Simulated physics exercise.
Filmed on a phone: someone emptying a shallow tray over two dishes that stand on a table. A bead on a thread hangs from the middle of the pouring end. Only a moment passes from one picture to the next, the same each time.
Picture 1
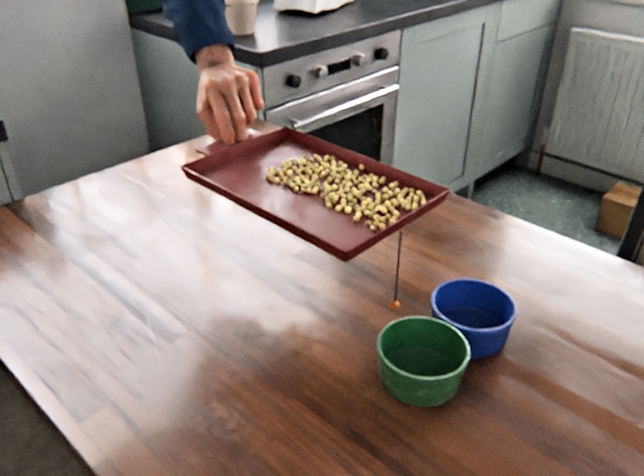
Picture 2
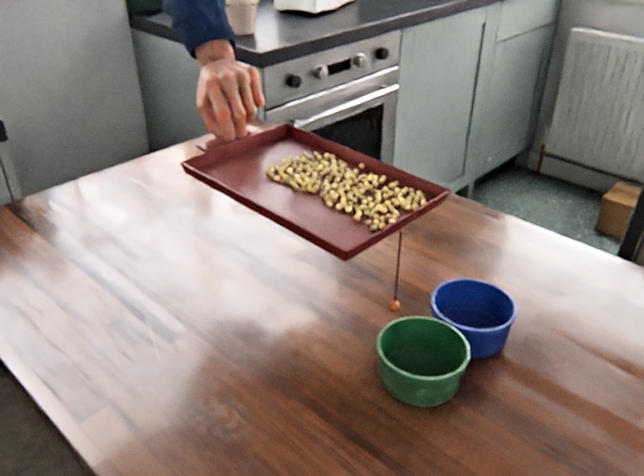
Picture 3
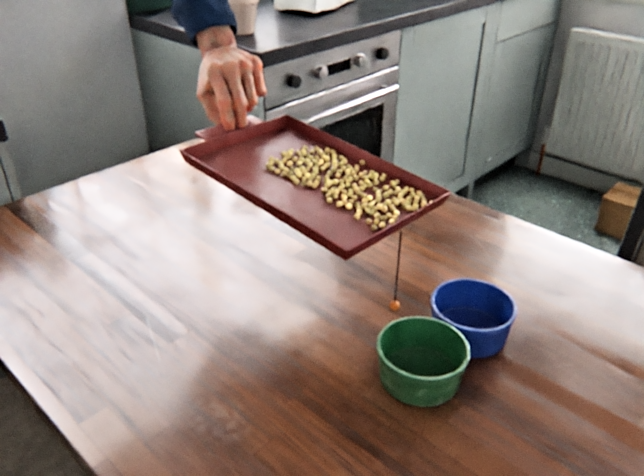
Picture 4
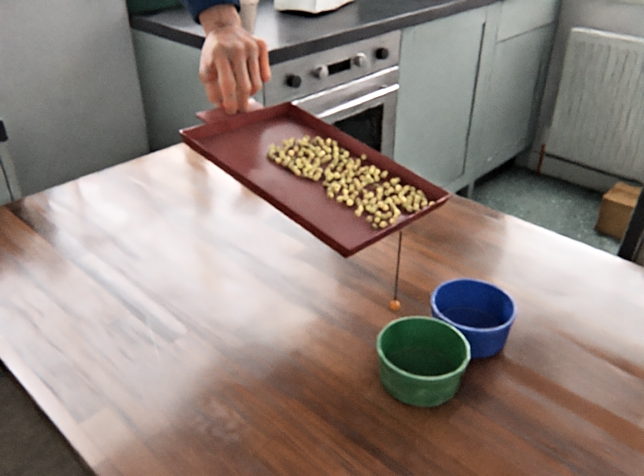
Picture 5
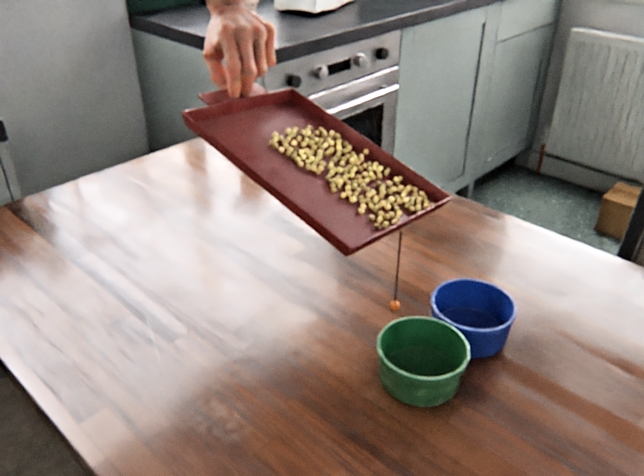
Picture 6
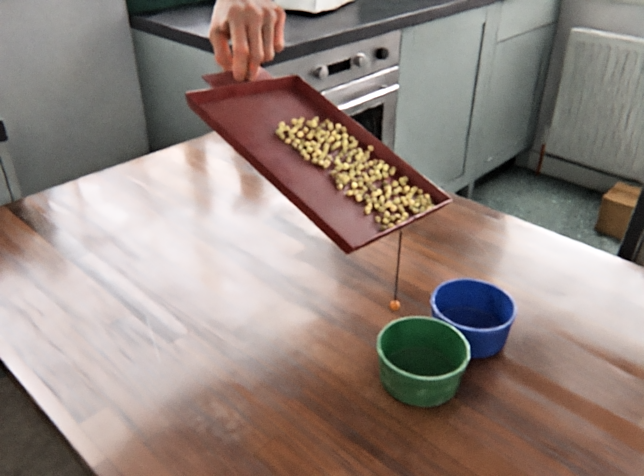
At the start, a hand holds a shallow dark red tray of small pale beans nearly level above a wooden table with a green dish and a blue dish. The hand gradually lifts the far end, tilting the tray steeper, while the beans shift slightly and stay on it.
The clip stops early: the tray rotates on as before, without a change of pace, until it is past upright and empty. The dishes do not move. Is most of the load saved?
Together they catch more than half.
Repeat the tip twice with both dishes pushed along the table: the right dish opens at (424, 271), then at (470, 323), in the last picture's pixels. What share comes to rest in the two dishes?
Near 20 % and 30 %.
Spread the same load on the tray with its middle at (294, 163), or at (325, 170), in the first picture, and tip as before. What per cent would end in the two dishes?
Roughly 80 per cent, and 80 per cent.
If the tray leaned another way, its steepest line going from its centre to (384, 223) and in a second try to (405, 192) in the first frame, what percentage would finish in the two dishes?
The first gives 90 %, the second 20 %.
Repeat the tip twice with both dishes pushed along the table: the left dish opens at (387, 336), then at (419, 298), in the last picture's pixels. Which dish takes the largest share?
One: The right one. Two: The left dish.
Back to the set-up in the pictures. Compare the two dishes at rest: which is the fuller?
Fuller: The right-hand dish.
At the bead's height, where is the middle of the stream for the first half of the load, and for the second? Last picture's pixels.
Around (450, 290) and then (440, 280).
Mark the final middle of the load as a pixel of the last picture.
Around (468, 325).
Soon after the last picture, tray tipped steeply; most on the tray; a stray few in the right dish; a small part in the air.
A little later, tray tipped past a quarter turn; a small part on the tray; a stray few in the left dish; about two thirds in the right dish; a small part outside both; about a quarter in the air.
Later still, tray tipped past a quarter turn; a stray few in the left dish; most in the right dish; about a quarter outside both.
At rest, tray tipped past a quarter turn; a stray few in the left dish; most in the right dish; about a quarter outside both.
